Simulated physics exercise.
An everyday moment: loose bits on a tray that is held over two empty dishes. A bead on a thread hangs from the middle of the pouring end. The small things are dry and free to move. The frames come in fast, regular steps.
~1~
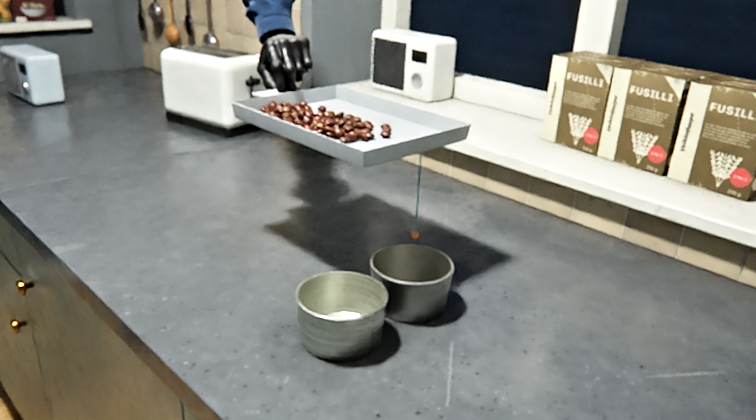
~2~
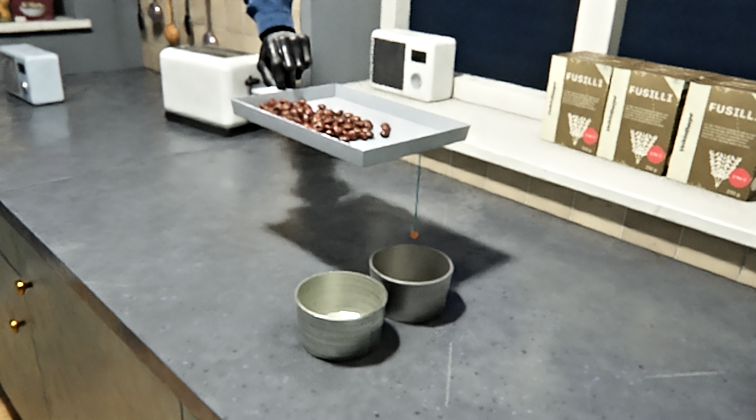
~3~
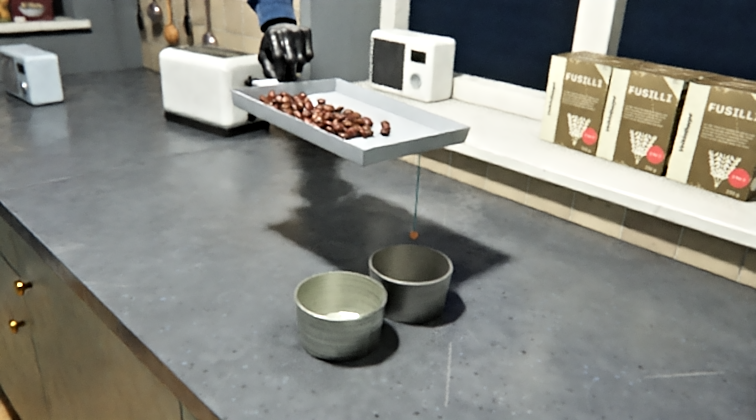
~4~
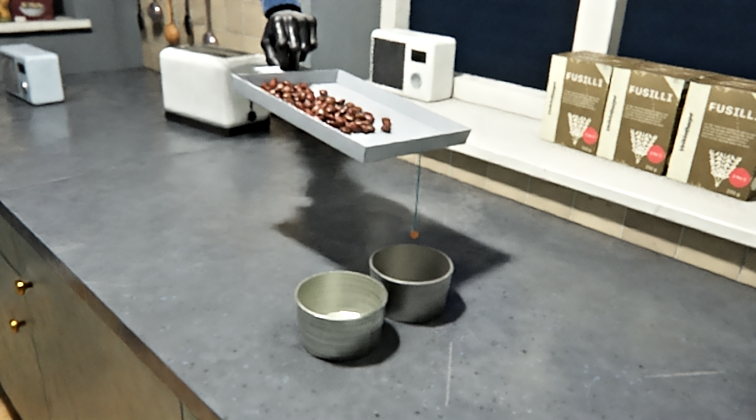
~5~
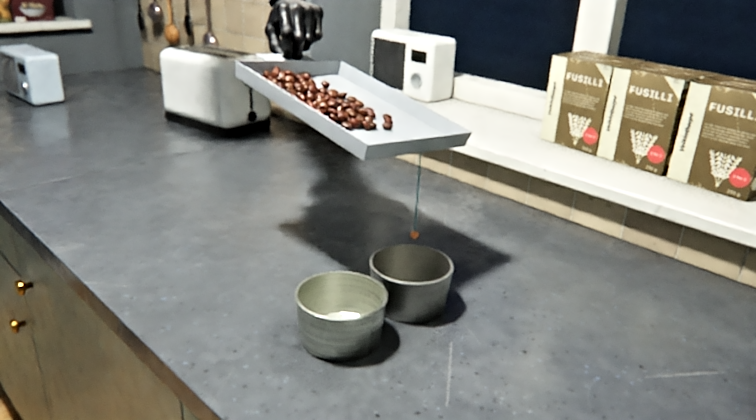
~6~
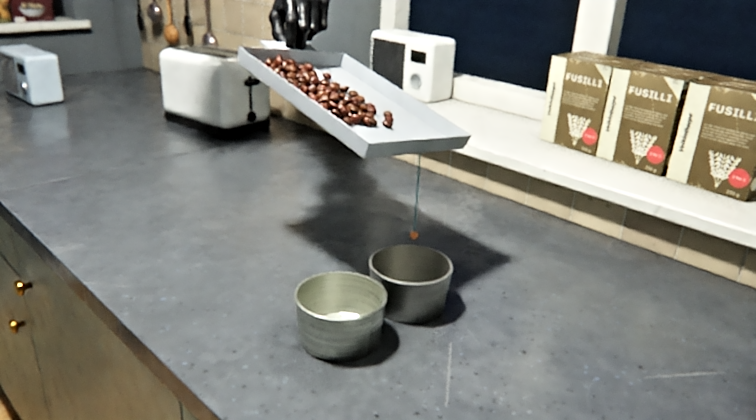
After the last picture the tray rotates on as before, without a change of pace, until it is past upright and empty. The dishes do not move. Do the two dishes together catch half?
They take only the smaller part between them.
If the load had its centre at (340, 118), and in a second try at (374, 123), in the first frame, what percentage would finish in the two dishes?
Roughly 0 per cent, and 0 per cent.
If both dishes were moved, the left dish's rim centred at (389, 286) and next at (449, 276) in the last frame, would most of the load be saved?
The first try: Below a half. The second: Not half.
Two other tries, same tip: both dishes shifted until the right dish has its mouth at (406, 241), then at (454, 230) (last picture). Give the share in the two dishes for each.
Near 0 % and 70 %.
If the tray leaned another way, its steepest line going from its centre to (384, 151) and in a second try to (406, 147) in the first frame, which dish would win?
First right, then the right-hand dish.
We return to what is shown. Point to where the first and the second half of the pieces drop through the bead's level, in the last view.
First near (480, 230), later near (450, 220).
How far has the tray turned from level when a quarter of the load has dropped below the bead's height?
Near 75 degrees.
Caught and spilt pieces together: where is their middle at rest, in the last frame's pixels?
Around (476, 274).
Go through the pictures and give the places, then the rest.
The first frame shows corners of the pouring end at (364, 150) and (468, 124), level; middle of the load at (315, 122), flat chocolate drops; left dish at (372, 331); right dish at (441, 295); bead on its thread at (415, 235).
The second frame shows corners of the pouring end at (364, 149) and (468, 124), level; middle of the load at (314, 120).
The third frame shows corners of the pouring end at (364, 148) and (468, 126), tipped barely, lowest at the right corner; middle of the load at (314, 115).
The fourth frame shows corners of the pouring end at (366, 145) and (469, 128), tipped a little, lowest at the right corner; middle of the load at (316, 107).
The fifth frame shows corners of the pouring end at (368, 143) and (470, 131), tipped a little, lowest at the right corner; middle of the load at (319, 99).
The sixth frame shows corners of the pouring end at (370, 141) and (469, 134), tipped clearly, lowest at the right corner; middle of the load at (320, 92); left dish at (371, 331); right dish at (440, 296).
Soon, tray tipped steeply; most on the tray; a stray few outside both; a small part in the air.
A while on, tray tipped past a quarter turn; about half on the tray; about half outside both; a stray few in the air.
Towards the end, tray tipped past a quarter turn; a stray few in the right dish; nearly all outside both.
Finally, tray tipped past a quarter turn; none in the left dish; a stray few in the right dish; nearly all outside both.
